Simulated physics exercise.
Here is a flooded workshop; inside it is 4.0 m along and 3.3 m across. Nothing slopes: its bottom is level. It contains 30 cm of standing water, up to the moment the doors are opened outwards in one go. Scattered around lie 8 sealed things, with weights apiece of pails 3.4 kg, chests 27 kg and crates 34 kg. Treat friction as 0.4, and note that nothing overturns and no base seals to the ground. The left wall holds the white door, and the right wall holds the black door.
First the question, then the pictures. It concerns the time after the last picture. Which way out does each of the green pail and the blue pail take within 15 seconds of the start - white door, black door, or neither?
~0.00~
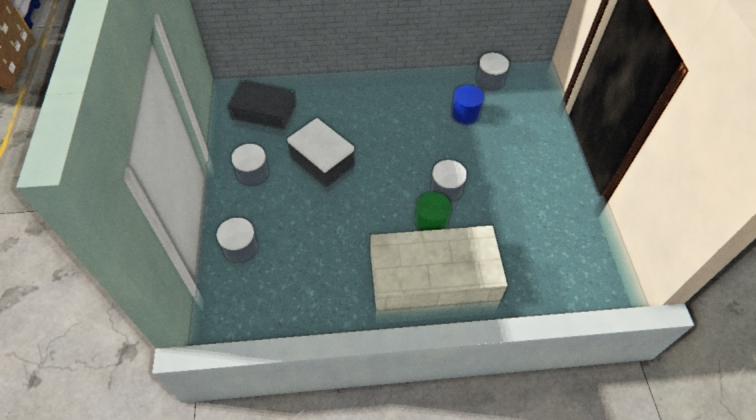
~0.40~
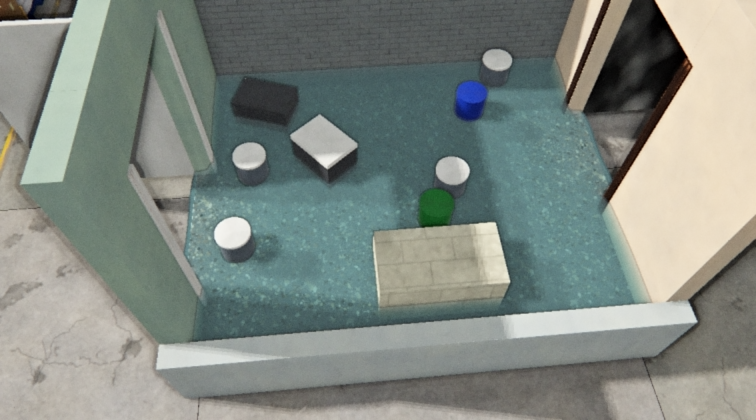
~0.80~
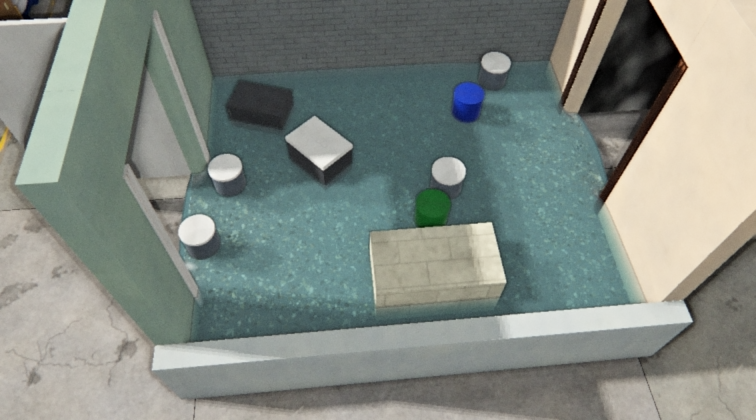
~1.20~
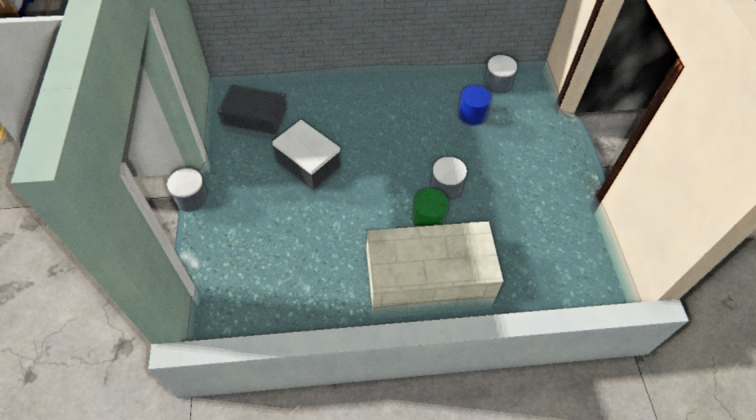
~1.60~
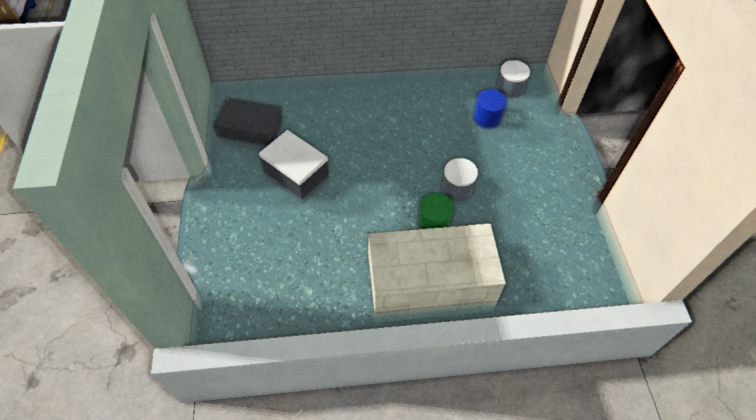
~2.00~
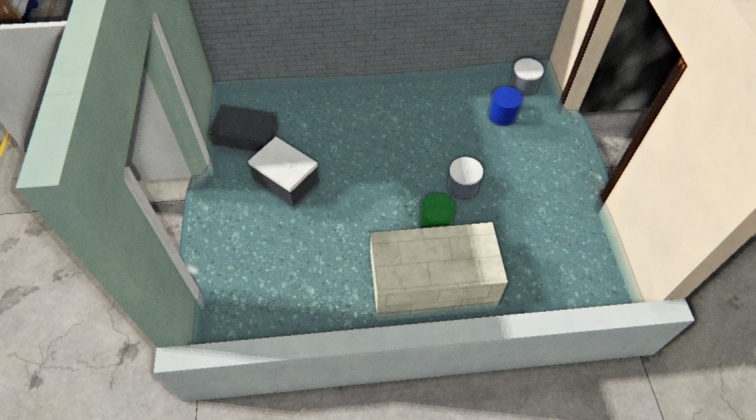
For the green pail, neither; for the blue pail, black doorway.
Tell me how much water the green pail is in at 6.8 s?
13 cm, roughly.
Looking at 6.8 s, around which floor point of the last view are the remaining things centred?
Close to (466, 204).
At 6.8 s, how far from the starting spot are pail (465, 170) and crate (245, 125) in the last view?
So the first one has shifted 80 cm and the other is gone out.
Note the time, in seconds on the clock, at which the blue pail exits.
That happens at about 4.5 s.
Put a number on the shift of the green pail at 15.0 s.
I'd estimate some 10 centimetres.
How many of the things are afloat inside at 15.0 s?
The number is 1.
After 3.0 s the green pail is near (432, 208), 0.0 m from its start, afloat; the blue pail is near (532, 104), 0.7 m from its start, afloat; 2 of 8 are out; 6 afloat.
After 6.8 s the green pail is near (431, 211), 0.0 m from its start, afloat; the blue pail has gone out by the black door; 6 of 8 are out; 2 afloat.
After 11.0 s the green pail is near (430, 213), 0.0 m from its start, afloat; the blue pail has gone out by the black door; 7 of 8 are out; 1 afloat.
After 15.0 s the green pail is near (423, 215), 0.1 m from its start, afloat; the blue pail has gone out by the black door; 7 of 8 are out; 1 afloat.
